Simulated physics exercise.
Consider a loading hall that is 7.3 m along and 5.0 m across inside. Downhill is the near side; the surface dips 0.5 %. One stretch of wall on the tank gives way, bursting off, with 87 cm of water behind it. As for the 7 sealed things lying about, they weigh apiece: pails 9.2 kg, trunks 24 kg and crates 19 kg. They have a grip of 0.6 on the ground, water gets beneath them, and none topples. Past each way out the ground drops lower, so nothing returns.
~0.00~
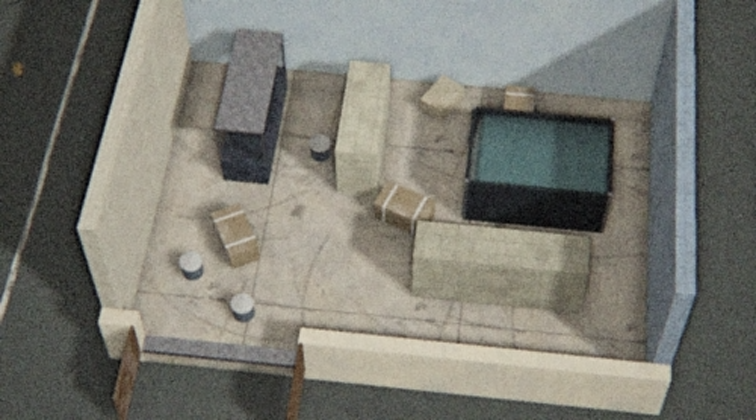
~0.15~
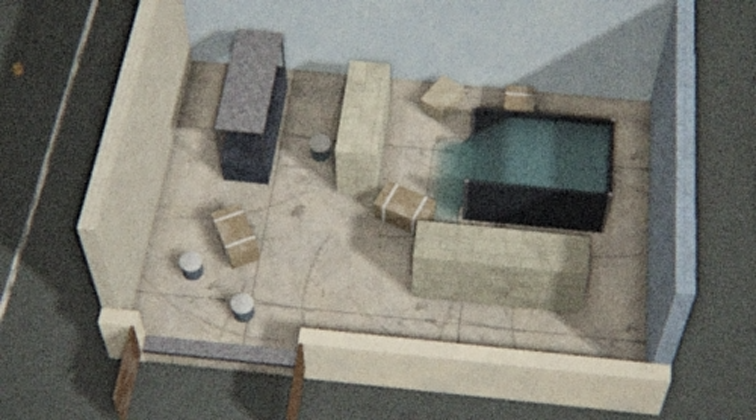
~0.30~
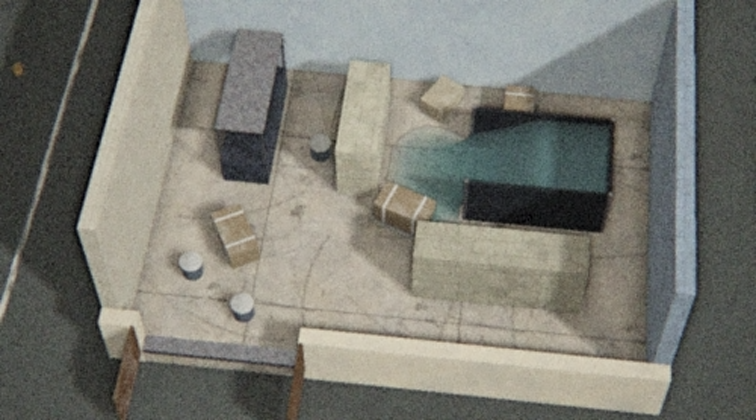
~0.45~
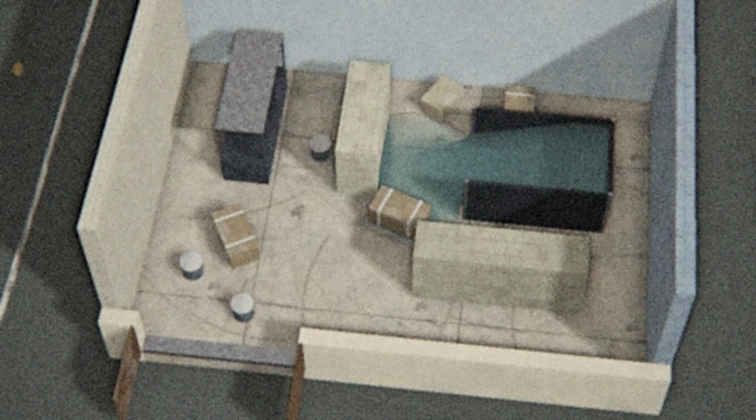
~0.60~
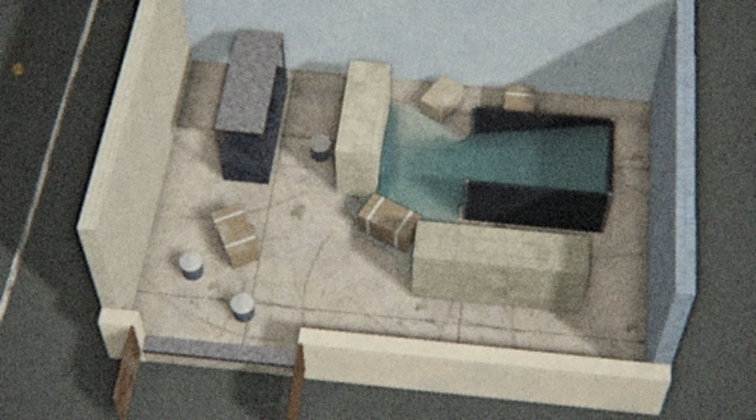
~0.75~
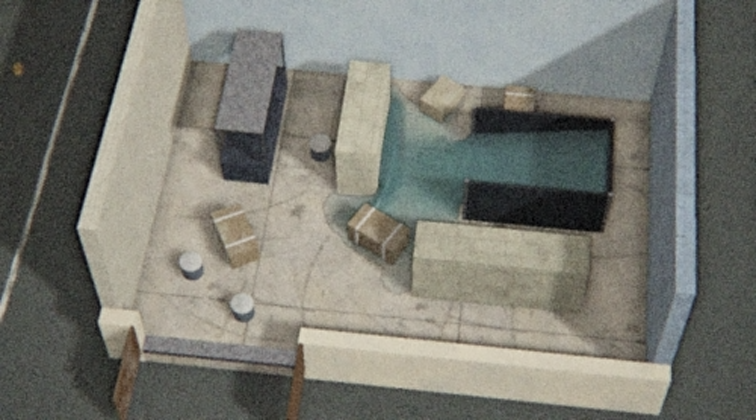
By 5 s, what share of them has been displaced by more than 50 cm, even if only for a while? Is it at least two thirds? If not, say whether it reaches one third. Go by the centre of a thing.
Yes. At or above two thirds get shoved past half a metre.
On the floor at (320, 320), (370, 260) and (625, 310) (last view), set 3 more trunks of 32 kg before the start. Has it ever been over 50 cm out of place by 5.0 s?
In order: Greater, greater and smaller.
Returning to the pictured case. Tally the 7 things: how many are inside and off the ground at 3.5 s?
At that moment it comes to 3.
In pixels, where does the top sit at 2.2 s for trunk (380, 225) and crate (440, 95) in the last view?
Around (308, 322) and (494, 112).
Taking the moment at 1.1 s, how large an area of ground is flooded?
Around 9.5 m2 of it.
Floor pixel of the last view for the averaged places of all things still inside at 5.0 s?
I'd say about (380, 201) in the last view.
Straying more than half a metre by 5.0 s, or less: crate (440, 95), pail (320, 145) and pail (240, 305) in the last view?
Taking them in order, the first is above the mark, the second below the mark and the third above the mark.
After 1.1 s 1 of 7 are over 50 cm from their spots; 0 afloat.
After 2.2 s 4 of 7 are over 50 cm from their spots; 1 afloat.
After 3.5 s 5 of 7 are over 50 cm from their spots; 3 afloat.
After 5.0 s 5 of 7 are over 50 cm from their spots, and 5 have been at some point; 1 afloat.
